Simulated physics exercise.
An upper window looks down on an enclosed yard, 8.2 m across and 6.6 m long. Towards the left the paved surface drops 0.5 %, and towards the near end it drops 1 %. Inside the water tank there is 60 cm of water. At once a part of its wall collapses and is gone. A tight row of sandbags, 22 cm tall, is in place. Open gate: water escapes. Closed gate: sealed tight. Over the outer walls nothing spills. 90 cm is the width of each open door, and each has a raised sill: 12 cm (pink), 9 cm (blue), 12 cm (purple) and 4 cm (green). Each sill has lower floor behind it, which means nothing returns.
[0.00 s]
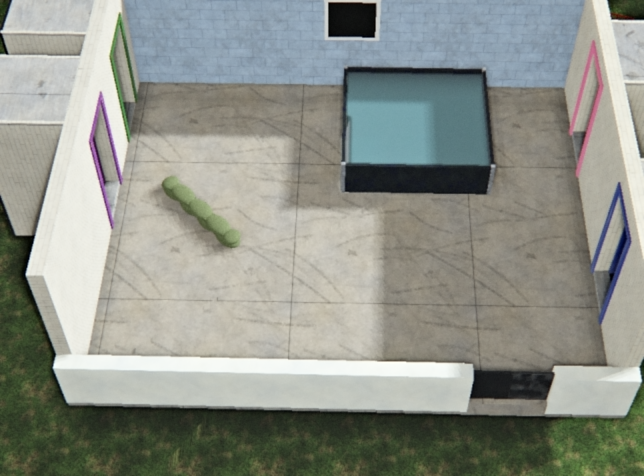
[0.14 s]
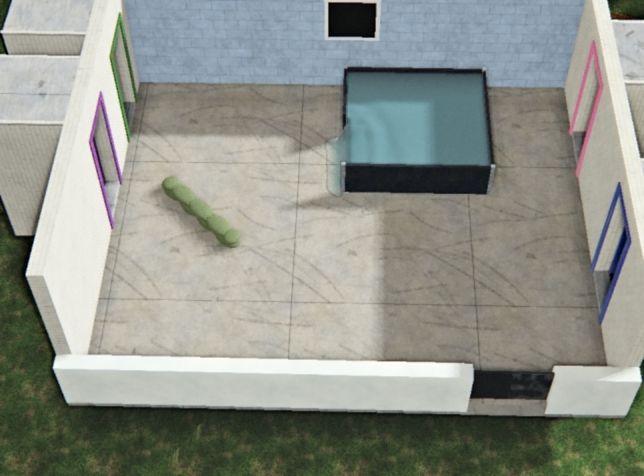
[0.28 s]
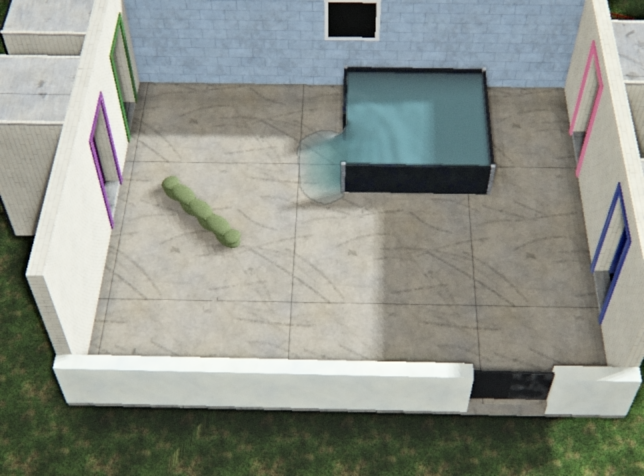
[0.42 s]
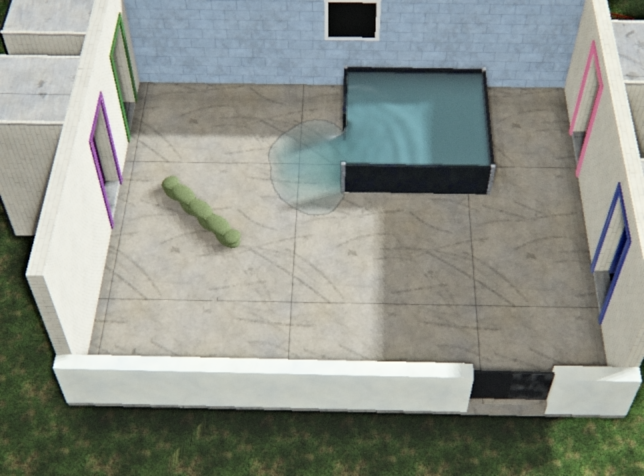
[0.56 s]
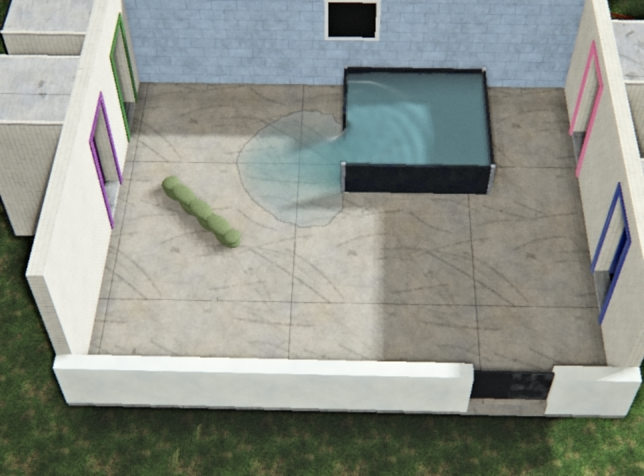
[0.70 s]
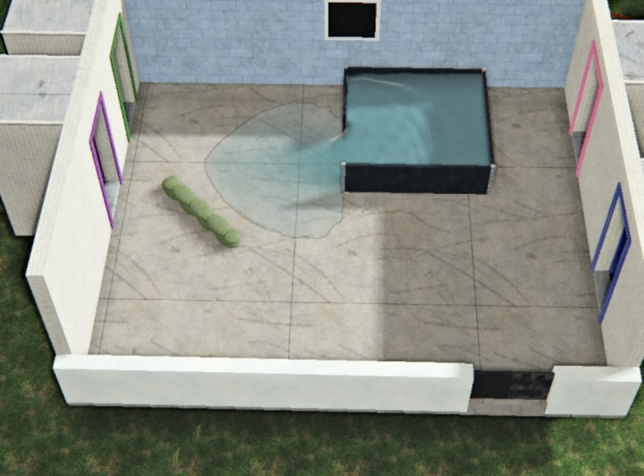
Walled paved yard with a dark-sided water tank, water pouring from its left side and spreading leftward across the floor.
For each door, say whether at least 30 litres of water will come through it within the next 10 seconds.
Door by door: The pink door lets through less than 30 litres; the blue door lets through less than 30 litres; the purple door lets through less than 30 litres; the green door lets through 30 litres or more.
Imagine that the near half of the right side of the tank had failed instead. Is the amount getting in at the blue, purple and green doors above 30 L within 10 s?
Then: Blue below, purple below, green under.
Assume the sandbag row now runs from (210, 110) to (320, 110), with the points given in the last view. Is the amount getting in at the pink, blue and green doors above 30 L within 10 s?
Pink within the limit, blue within the limit, green beyond the limit.
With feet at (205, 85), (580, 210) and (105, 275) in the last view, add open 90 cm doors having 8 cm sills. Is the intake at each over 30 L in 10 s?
In that order: Over, not over, not over.
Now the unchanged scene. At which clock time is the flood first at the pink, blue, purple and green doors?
First arrivals - pink 9.5 s, blue not in the 10 s, purple 1.5 s, green 1.6 s.
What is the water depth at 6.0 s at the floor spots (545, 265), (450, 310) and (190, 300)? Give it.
First spot near 0 cm, second near 0 cm, third near 6 cm.
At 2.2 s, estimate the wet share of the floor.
Wet share: About 35 %.
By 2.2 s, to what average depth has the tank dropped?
I'd put the mean depth near 39 centimetres.
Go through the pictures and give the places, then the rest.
The first frame shows still water, 60 cm deep, in the water tank at (416, 119).
In the second frame, the front is at (336, 192), 0.7 m from the gap at (345, 157); 0.3 m2 of floor is under water; 60 cm left at the back of the water tank.
In the third frame, the front is at (309, 139), 0.9 m from the gap at (345, 158); 1.0 m2 of floor is under water; 60 cm left at the back of the water tank.
In the fourth frame, the front is at (275, 148), 1.3 m from the gap at (345, 158); 2.1 m2 of floor is under water; 60 cm left at the back of the water tank.
In the fifth frame, water pours out at (345, 158) and has run 1.9 m, to (246, 150); typically 6 cm deep outside, 60 cm at the water tank's back.
In the sixth frame, water pours out at (345, 158) and has run 2.4 m, to (210, 170); typically 5 cm deep outside, 60 cm at the water tank's back.
After 1.4 s water covers 20 % of the floor and is deepest (36 cm) near (334, 174); pink door not reached, blue door not reached, purple door not reached, green door not reached.
After 2.2 s water covers 35 % of the floor and is deepest (32 cm) near (138, 149); pink door not reached, blue door not reached, purple door 7 cm at the sill, 0 L in, green door 17 cm at the sill, 28 L in.
After 3.5 s water covers 40 % of the floor and is deepest (32 cm) near (140, 86); pink door not reached, blue door not reached, purple door 9 cm at the sill, 0 L in, green door 23 cm at the sill, 179 L in.
After 6.0 s water covers 55 % of the floor and is deepest (20 cm) near (125, 163); pink door not reached, blue door not reached, purple door 11 cm at the sill, 1 L in, green door 15 cm at the sill, 401 L in.
After 10.0 s water covers 75 % of the floor and is deepest (14 cm) near (218, 219); pink door 1 cm at the sill, 0 L in, blue door not reached, purple door 8 cm at the sill, 2 L in, green door 11 cm at the sill, 555 L in.
